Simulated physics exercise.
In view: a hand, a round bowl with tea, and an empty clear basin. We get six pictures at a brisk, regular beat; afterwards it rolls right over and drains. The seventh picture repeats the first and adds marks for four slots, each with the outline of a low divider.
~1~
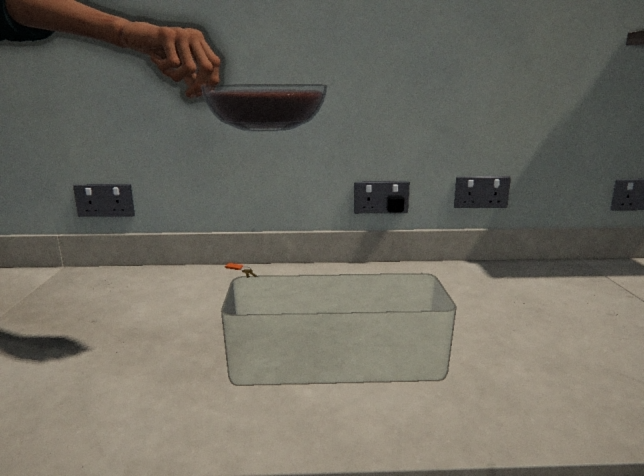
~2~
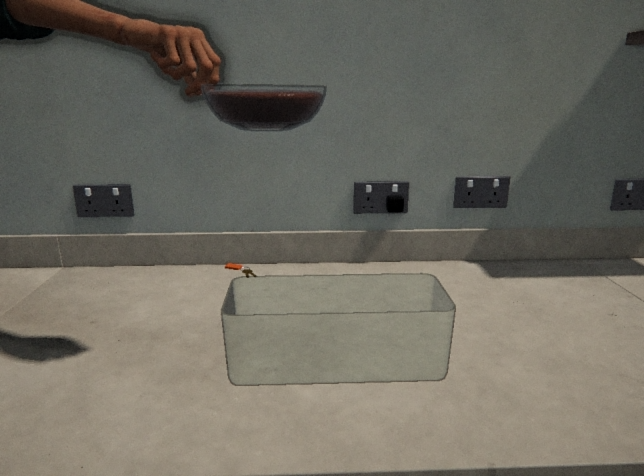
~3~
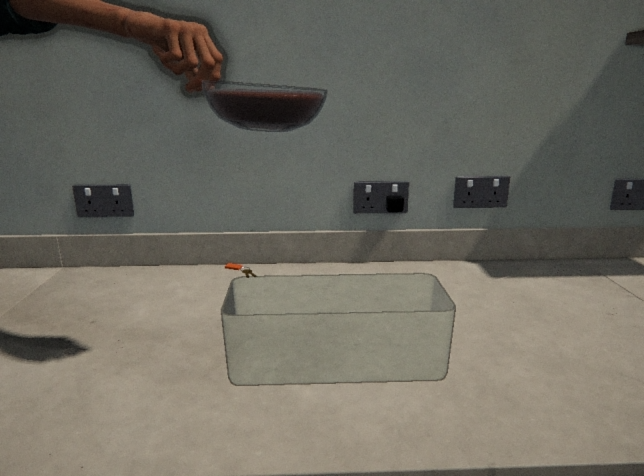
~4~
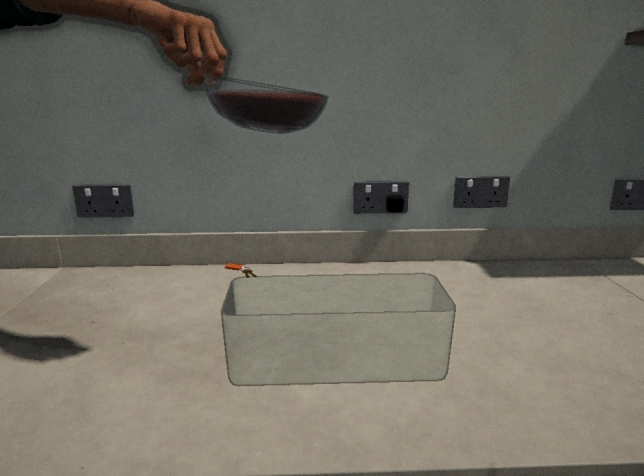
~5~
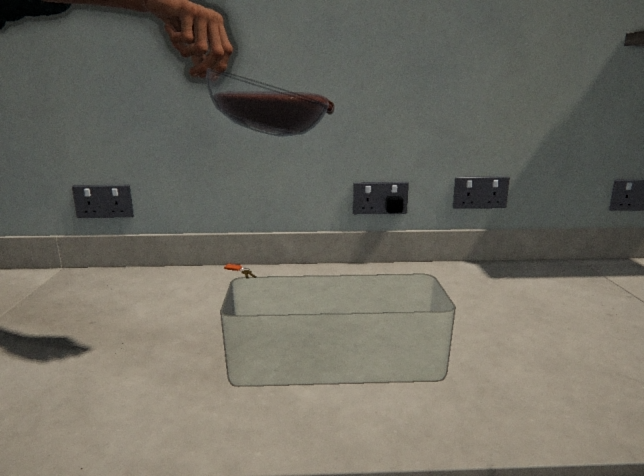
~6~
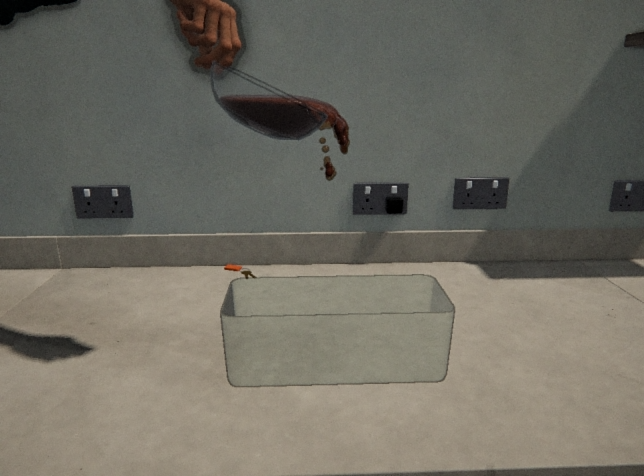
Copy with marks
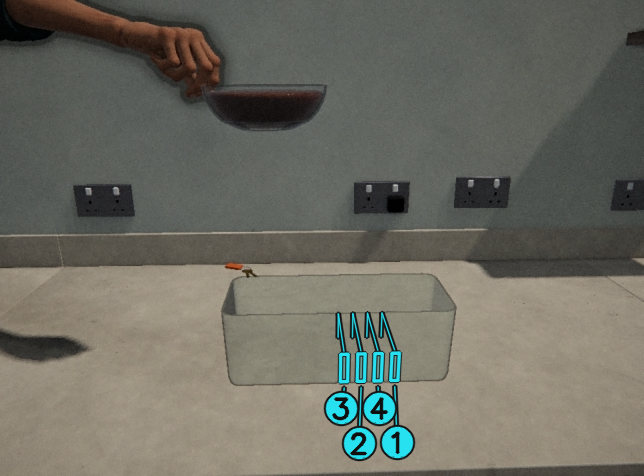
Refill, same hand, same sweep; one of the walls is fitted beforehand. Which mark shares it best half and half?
I would pick place 1.
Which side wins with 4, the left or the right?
The right side.
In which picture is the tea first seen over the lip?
In picture 5.
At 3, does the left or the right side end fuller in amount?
More ends on the right.
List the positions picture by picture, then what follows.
Upright, lip at (325, 84); basin from (229, 382) to (447, 377); nothing has left yet, in the first picture.
Upright, lip at (324, 86); nothing has left yet, in the second picture.
Tipped about 4°, lip at (325, 89); nothing has left yet, in the third picture.
Tipped about 10°, lip at (326, 95); nothing has left yet, in the fourth picture.
Tipped about 17°, lip at (327, 104); tea is over the lip, down to (329, 111), in the fifth picture.
Tipped about 25°, lip at (326, 114); tea is over the lip, down to (329, 177), in the sixth picture.
On the marked copy, 1 at (394, 386); 2 at (361, 387); 3 at (344, 387); 4 at (377, 386).
With 1, about 47 % ends left of the wall and 50 % right of it; 3 % is lost outside.
With 2, about 17 % ends left of the wall and 80 % right of it; 4 % is lost outside.
With 3, about 10 % ends left of the wall and 86 % right of it; 4 % is lost outside.
With 4, about 28 % ends left of the wall and 68 % right of it; 4 % is lost outside.
